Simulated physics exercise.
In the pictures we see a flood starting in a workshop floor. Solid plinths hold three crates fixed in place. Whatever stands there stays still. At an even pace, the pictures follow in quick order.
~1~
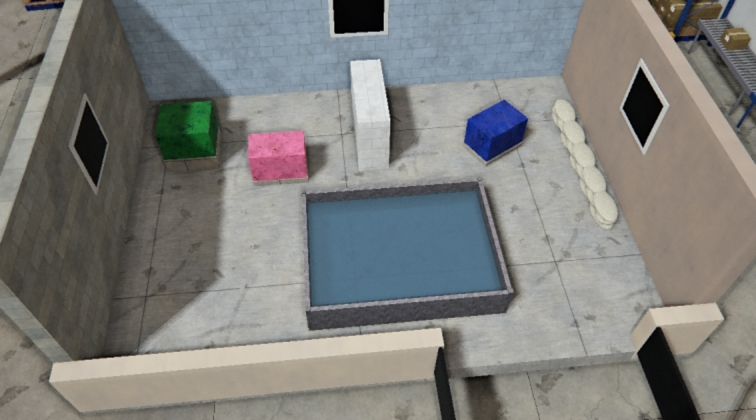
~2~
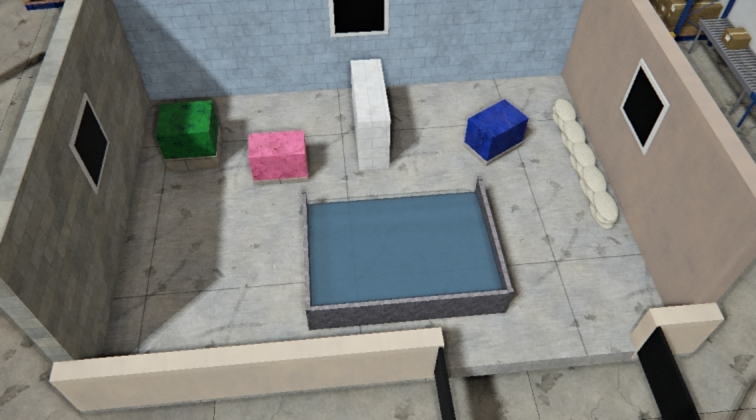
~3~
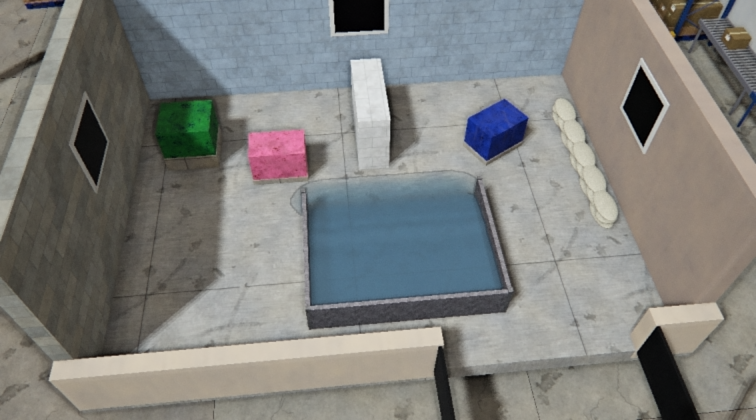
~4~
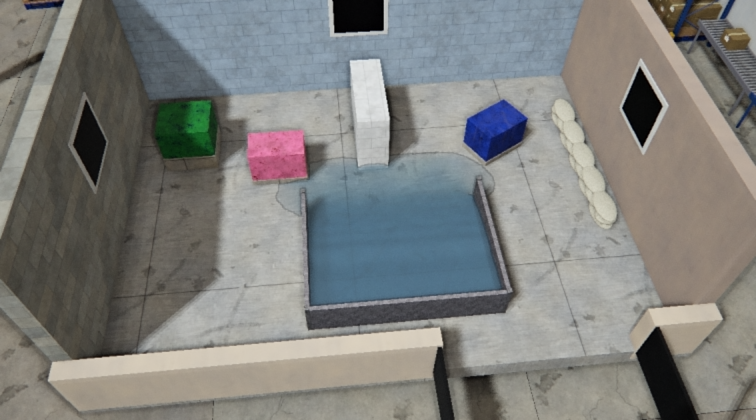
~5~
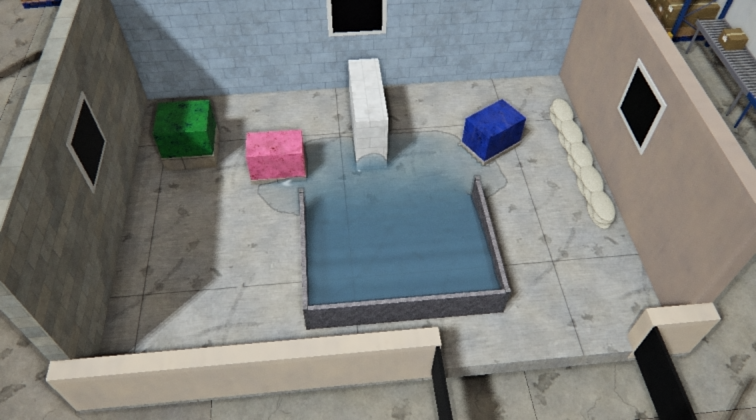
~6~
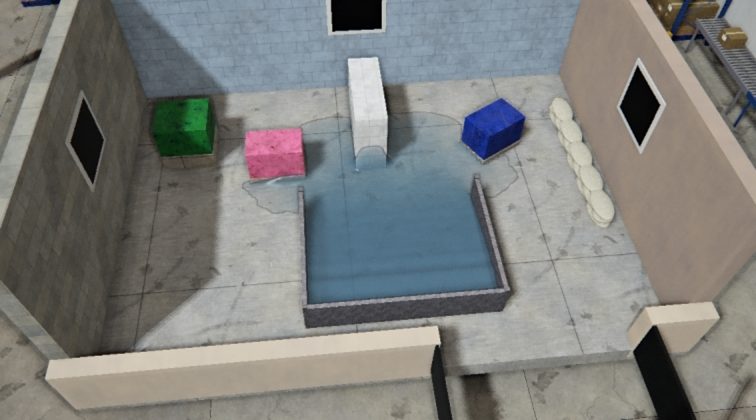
To begin with, a rectangular tank of water sits still on a workshop floor, with green, pink, white and blue blocks beyond it. Then the tank's far side opens, and water pours out through the gap. It spreads steadily across the floor, reaching around the white block and beside the pink and blue ones.
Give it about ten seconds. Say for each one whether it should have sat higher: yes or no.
Blue crate - yes; green crate - no; pink crate - yes.
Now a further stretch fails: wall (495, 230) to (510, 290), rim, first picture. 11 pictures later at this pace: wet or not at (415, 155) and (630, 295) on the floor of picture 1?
Taking them in turn: Left clear, then underwater.
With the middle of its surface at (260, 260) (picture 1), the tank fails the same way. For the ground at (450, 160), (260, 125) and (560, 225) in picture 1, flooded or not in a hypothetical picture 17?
As listed: Under water, under water, no water.
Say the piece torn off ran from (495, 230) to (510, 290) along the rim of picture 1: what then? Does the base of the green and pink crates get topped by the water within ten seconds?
One by one: The green crate remains dry, the pink crate remains dry.
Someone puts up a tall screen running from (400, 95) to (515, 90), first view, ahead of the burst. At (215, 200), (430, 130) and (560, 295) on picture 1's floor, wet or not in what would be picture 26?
Taking the three spots in order: Soaked, soaked, spared.
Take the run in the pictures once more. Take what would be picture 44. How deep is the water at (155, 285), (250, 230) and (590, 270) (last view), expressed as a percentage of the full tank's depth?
Roughly 14, 8 and 8 per cent, in turn.
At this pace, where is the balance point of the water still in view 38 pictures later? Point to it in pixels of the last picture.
The balance point is around (372, 173).
A moment on, water covers 25 % of the floor; the blue crate water round its plinth, the green crate not reached, the pink crate water round its plinth.
Next, water covers 40 % of the floor; the blue crate water round its plinth, the green crate water round its plinth, the pink crate water round its plinth.
Then, water covers 60 % of the floor; the blue crate water round its plinth, the green crate water round its plinth, the pink crate water round its plinth.
Later, water covers 80 % of the floor; the blue crate water round its plinth, the green crate water round its plinth, the pink crate water round its plinth.
In the end, water covers 95 % of the floor; the blue crate was topped, the green crate stayed above the water, the pink crate was topped.
